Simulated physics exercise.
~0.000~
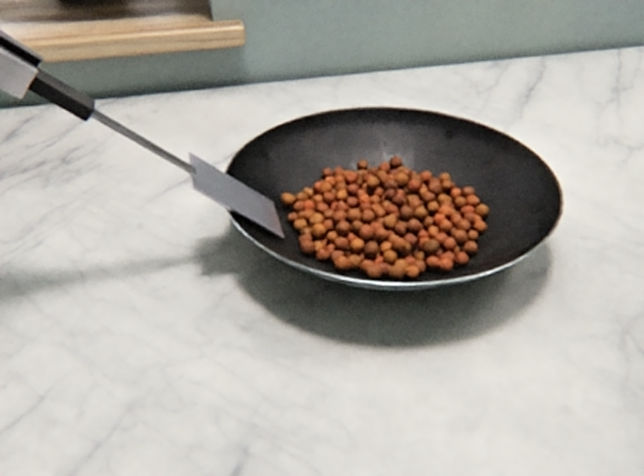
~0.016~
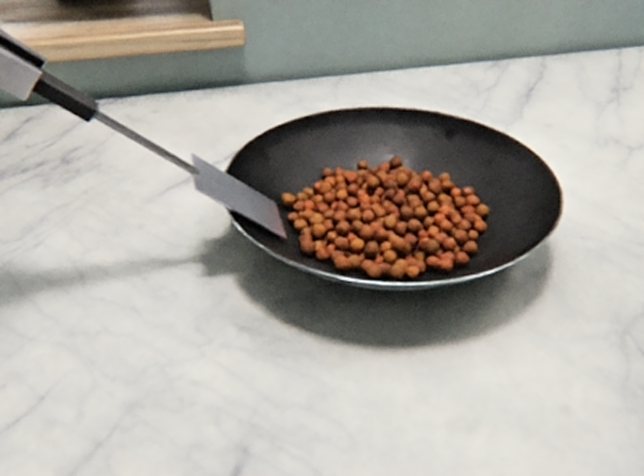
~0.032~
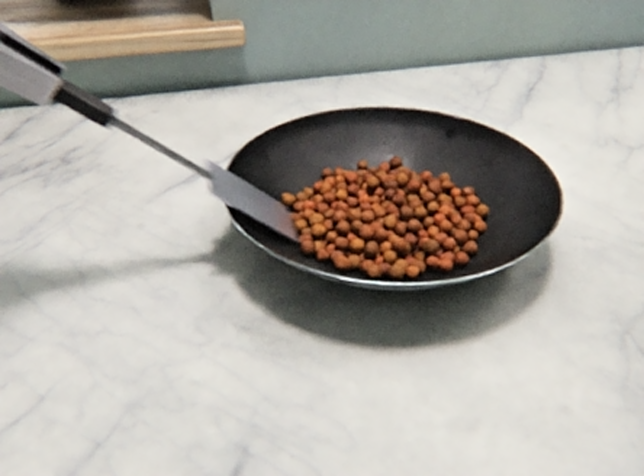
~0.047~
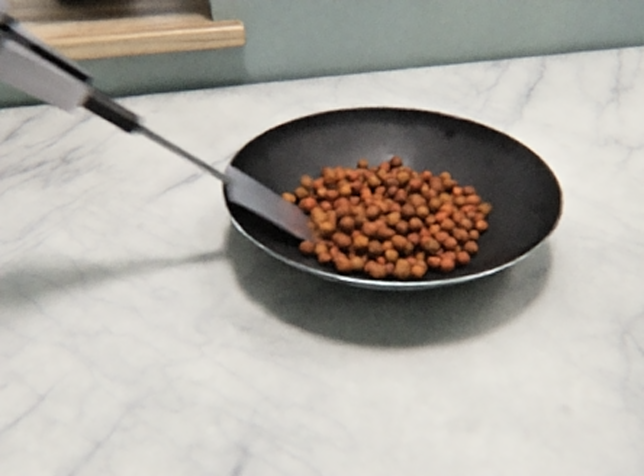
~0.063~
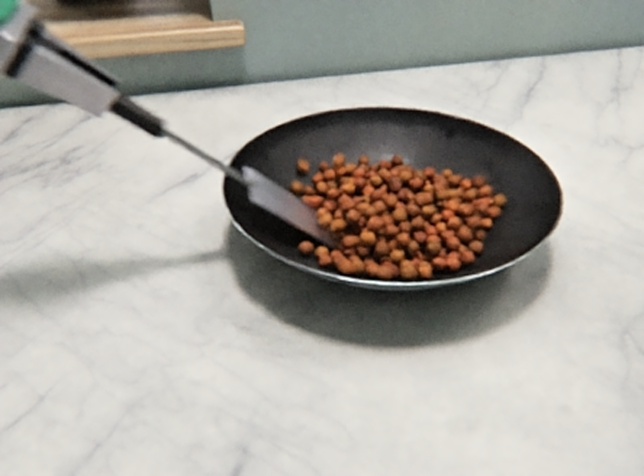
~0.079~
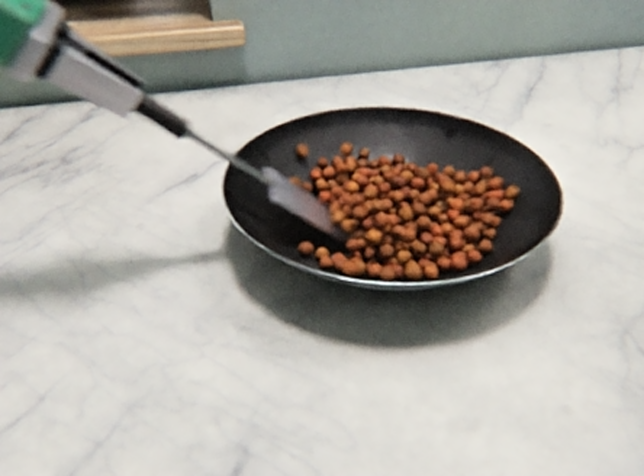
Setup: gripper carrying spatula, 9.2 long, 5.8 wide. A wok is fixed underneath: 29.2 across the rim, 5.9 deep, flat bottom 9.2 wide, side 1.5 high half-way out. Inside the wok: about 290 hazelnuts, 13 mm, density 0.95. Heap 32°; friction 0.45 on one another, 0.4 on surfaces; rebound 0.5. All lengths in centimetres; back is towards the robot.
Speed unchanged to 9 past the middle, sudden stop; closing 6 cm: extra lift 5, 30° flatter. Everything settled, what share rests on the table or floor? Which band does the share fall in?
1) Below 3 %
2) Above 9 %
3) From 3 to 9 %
Answer: 2.
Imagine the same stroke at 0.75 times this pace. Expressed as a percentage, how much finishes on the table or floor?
That comes to some 10 per cent, roughly.
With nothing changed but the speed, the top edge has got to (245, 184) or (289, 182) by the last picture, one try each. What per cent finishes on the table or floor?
Try one roughly 10 per cent; try two roughly 20 per cent.
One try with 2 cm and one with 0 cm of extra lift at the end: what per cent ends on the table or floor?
It comes to around 20 per cent on the first try and around 5 per cent on the second.
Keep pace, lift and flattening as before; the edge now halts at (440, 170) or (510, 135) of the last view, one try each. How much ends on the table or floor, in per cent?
I'd say roughly 5 per cent, then roughly 25 per cent.
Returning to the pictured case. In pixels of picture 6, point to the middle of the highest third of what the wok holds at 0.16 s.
I'd say close to (462, 186).
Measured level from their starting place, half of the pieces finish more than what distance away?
Somewhere around 3 centimetres, I'd say.
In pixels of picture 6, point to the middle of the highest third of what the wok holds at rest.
The centre sits close to (471, 195).
After 0.12 s, sloping 42°, highest piece 7 above the table; 291 in the wok.
After 0.16 s, sloping 33°, highest piece 7 above the table; 290 in the wok, 1 on the blade or in flight.
After 0.38 s, sloping 12°, highest piece 15 above the table; 251 in the wok, 8 on the table or floor, 32 on the blade or in flight.
After 1.43 s, sloping 12°, highest piece 5 above the table; 251 in the wok, 40 on the table or floor.
At rest, 251 in the wok, 40 on the table or floor. That is 14 % on the table or floor.
